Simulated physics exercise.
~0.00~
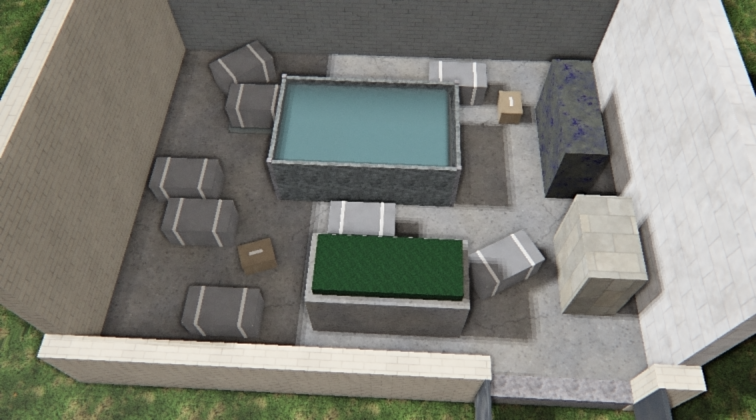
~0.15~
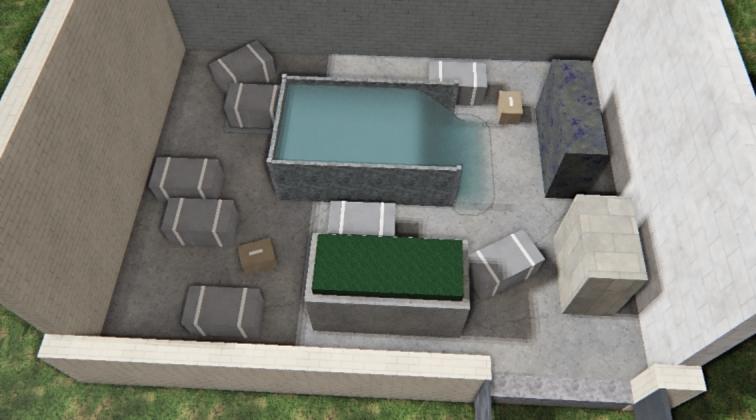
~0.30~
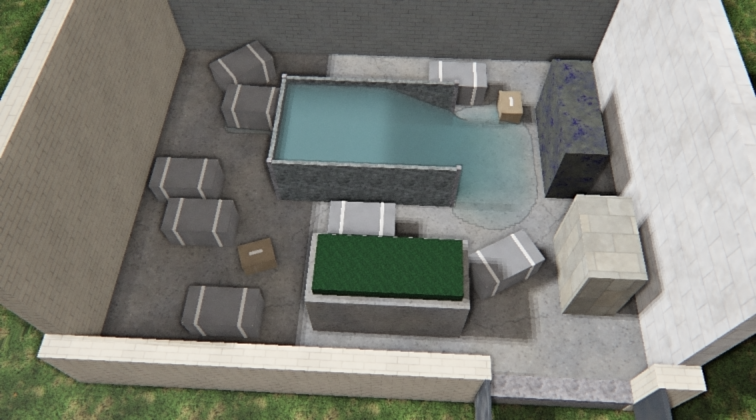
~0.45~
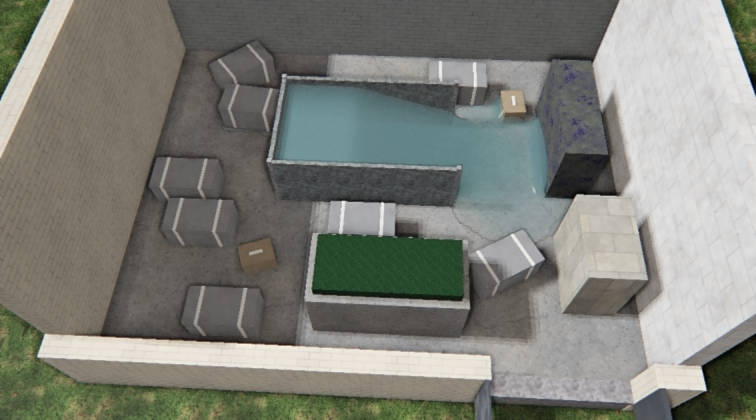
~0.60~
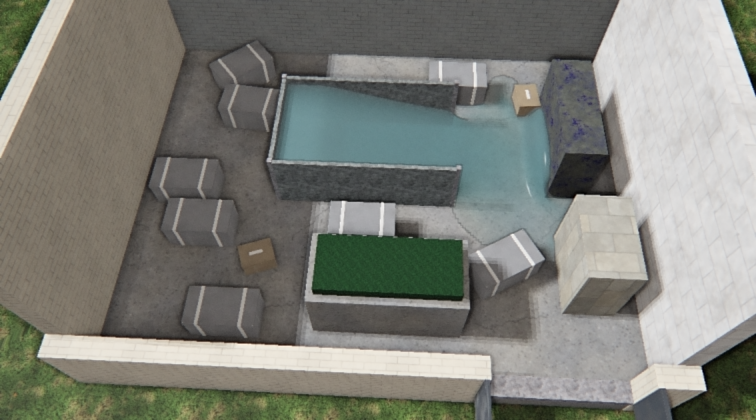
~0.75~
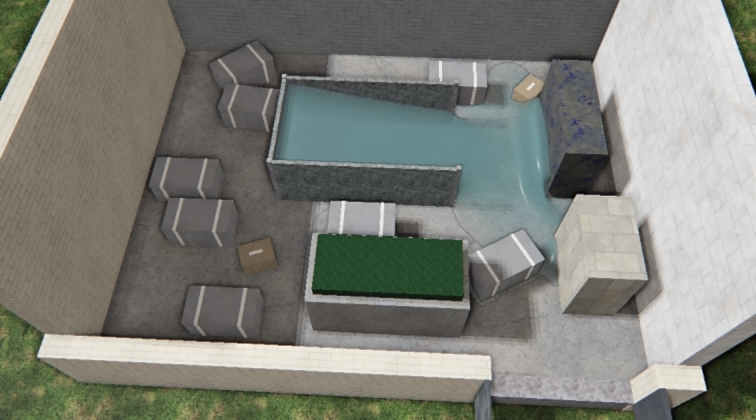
The footage shows a walled court where water pours from the right side of a raised tank and spreads to the dark block; a grey box left of the tank shifts slightly, then a small brown box slides right and turns.
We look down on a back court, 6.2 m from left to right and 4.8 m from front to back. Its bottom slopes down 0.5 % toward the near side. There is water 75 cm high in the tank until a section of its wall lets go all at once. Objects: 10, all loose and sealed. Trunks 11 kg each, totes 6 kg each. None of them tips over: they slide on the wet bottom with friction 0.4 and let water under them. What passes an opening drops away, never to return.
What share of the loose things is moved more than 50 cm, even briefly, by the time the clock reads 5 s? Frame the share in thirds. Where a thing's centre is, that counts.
That comes to from one to two thirds.
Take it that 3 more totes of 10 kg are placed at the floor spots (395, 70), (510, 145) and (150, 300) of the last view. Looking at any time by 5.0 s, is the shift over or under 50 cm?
Note, in sequence: Over threshold; over threshold; under threshold.
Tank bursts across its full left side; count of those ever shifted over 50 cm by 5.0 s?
Then it comes to 7 of them.
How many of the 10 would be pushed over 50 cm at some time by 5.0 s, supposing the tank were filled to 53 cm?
So the tally would be 4.
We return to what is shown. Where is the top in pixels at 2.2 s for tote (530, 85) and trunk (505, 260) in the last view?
Near (583, 89) and (504, 296).
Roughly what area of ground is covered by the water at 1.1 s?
8.0 m2.
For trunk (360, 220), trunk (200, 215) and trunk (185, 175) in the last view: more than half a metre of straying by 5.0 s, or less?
Listed in sequence: Lower; lower; lower for the last.
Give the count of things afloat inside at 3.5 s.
It comes to 3 of them.
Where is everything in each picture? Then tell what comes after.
A tote at (511, 102), on the bottom; a trunk at (257, 97), on the bottom; 2.9 m2 under water; 0 of 10 have shifted, in the first picture.
A tote at (511, 102), on the bottom; a trunk at (256, 97) rests on the ground; 3.7 m2 under water; 0 of 10 have shifted, in the second picture.
A tote at (511, 102), on the bottom; a trunk at (253, 98), on the bottom, 6 cm from its start; water covers 4.8 m2; 1 of 10 have shifted, in the third picture.
A tote at (514, 101), on the bottom, 4 cm from its start; a trunk at (251, 99), on the bottom, 10 cm from its start; water covers 5.6 m2; 1 of 10 have shifted, in the fourth picture.
A tote at (528, 95) rests on the ground, 26 cm from its start; a trunk at (250, 99) rests on the ground, 10 cm from its start; 6.3 m2 under water; 2 of 10 have shifted, in the fifth picture.
A tote at (531, 87) rests on the ground, 38 cm from its start; a trunk at (250, 99), on the bottom, 10 cm from its start; 6.9 m2 under water; 2 of 10 have shifted, in the sixth picture.
After 1.1 s 1 of 10 are over 50 cm from their spots; 1 afloat.
After 2.2 s 1 of 10 are over 50 cm from their spots; 1 afloat.
After 3.5 s 3 of 10 are over 50 cm from their spots; 3 afloat.
After 5.0 s 4 of 10 are over 50 cm from their spots, and 4 have been at some point; 4 afloat.
